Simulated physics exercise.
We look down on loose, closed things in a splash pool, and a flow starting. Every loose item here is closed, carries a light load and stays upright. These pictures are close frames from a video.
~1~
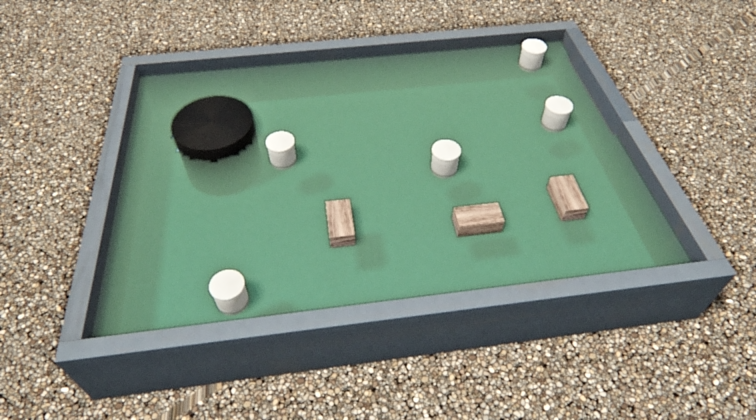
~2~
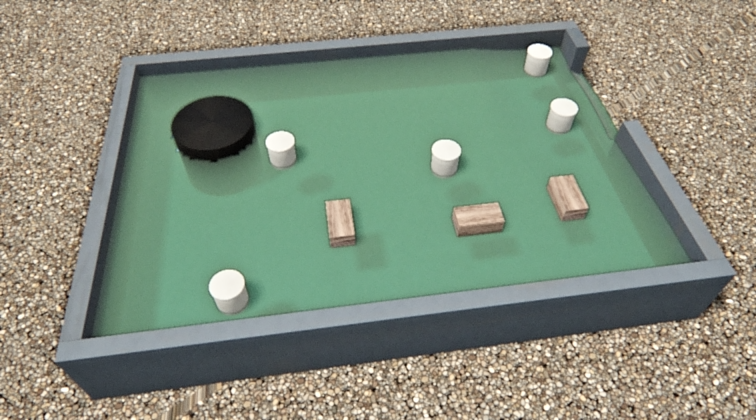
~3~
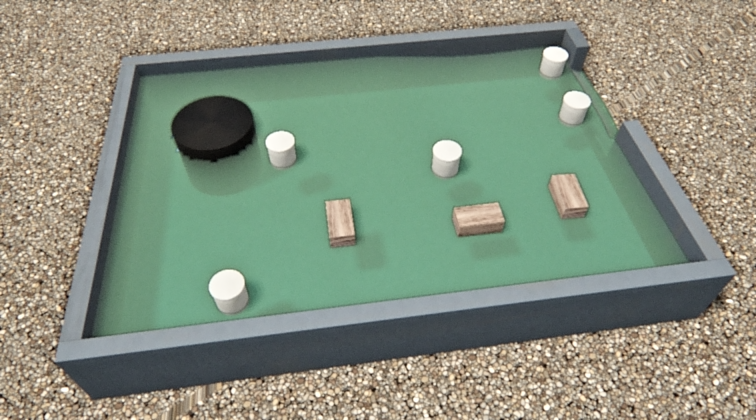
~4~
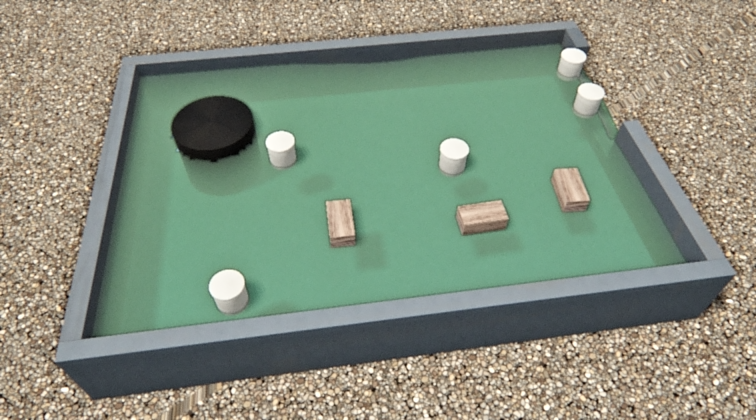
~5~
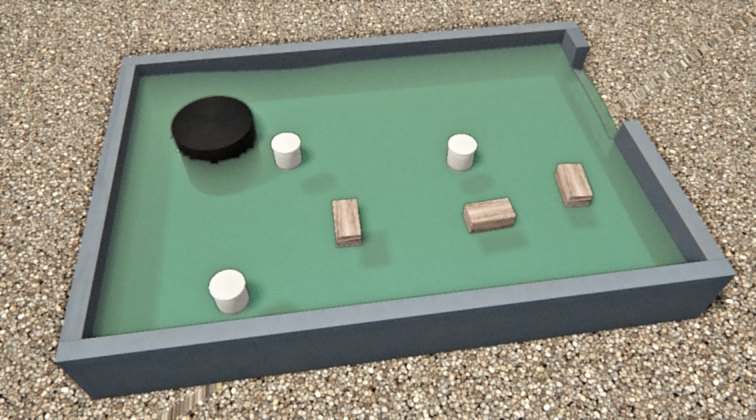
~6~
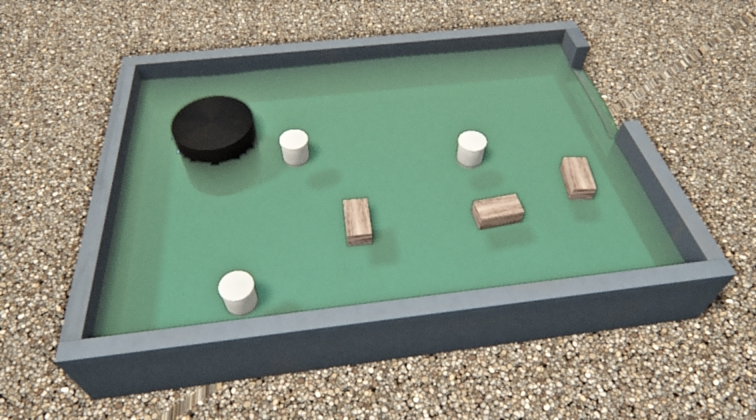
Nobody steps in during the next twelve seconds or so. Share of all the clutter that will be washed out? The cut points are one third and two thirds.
It falls between one third and two thirds.
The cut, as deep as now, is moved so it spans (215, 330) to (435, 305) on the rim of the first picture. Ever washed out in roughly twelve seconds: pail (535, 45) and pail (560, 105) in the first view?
As listed: Remained, remained.
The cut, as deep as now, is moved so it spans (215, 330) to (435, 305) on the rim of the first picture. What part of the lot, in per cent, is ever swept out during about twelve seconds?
Some 60 per cent.
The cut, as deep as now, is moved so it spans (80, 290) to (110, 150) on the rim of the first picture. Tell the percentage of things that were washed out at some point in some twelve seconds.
40 per cent or so.
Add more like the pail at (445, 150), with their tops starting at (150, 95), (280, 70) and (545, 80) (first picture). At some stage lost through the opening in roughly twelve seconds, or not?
Sure - one by one that's in the room, then in the room, then out of the room.
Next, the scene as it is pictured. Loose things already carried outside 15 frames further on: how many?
3.
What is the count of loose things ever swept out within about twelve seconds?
My tally gives 4.
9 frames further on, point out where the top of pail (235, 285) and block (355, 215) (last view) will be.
(262, 286) and (392, 209), approximately.
A moment on, 2 of 8 are out; 6 afloat.
Next, 3 of 8 are out; 5 afloat.
Later, 3 of 8 are out; 5 afloat.
In the end, 4 of 8 are out; 4 afloat.
